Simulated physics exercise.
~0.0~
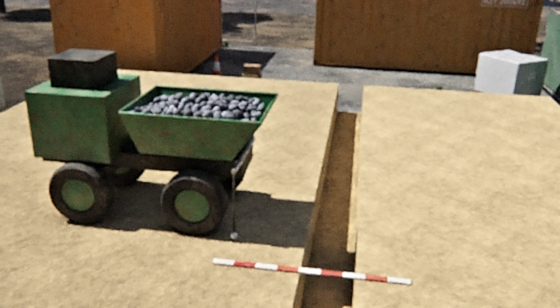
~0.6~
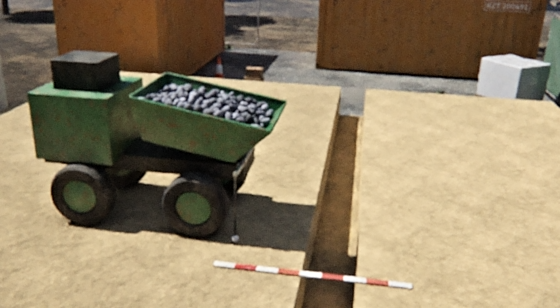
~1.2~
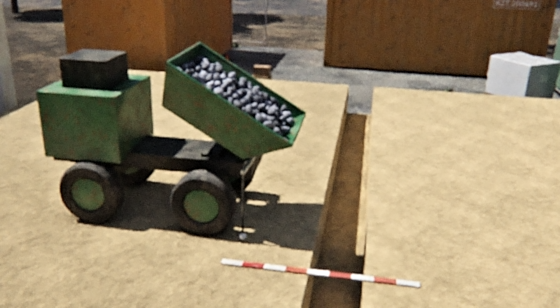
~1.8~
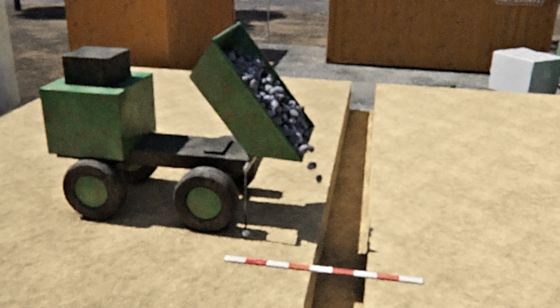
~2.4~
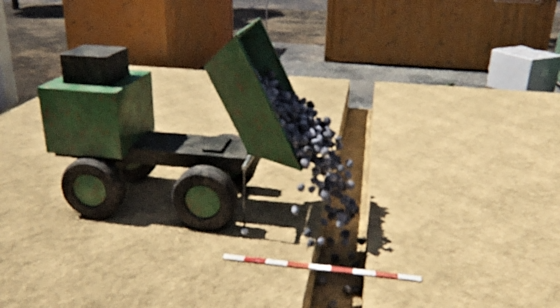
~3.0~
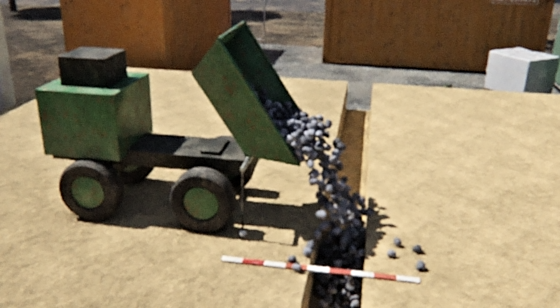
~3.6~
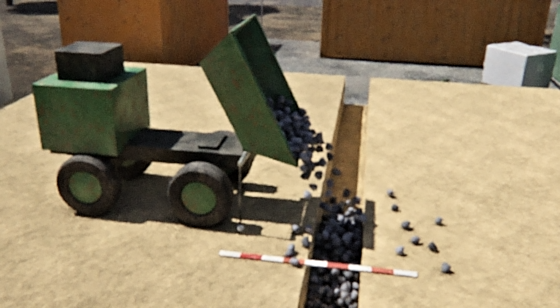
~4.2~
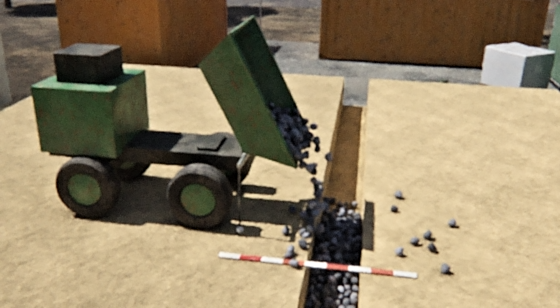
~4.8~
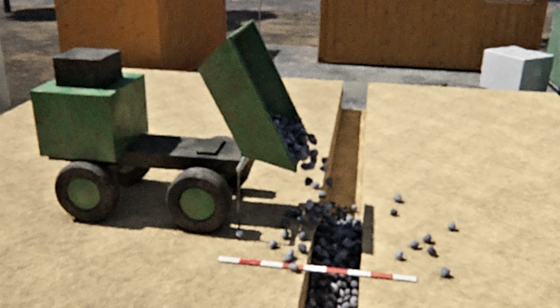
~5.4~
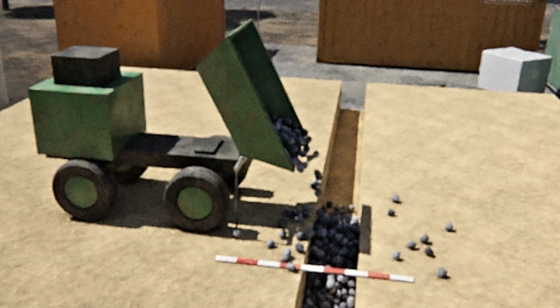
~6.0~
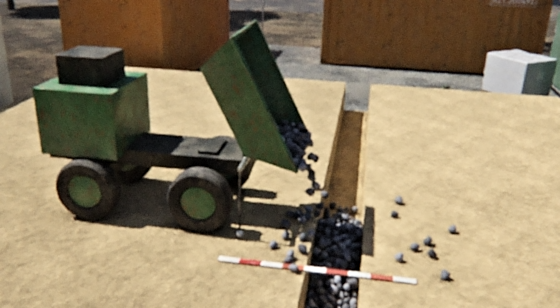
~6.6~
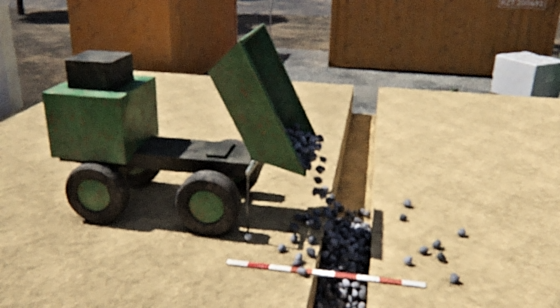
A green skip on a small black-wheeled dumper, heaped with grey cobbles, begins to tip up toward the right on a pale, sandy surface. It rises steeply while the stones slide toward its lower lip, and the first few drop off the edge. Then the load pours out in a thick stream into the narrow trench ahead, past a red and white striped staff. The skip jerks back slightly and forward again, and some stones scatter on both sides. The flow thins to a trickle, leaving most cobbles in the trench and a few still in the raised skip.
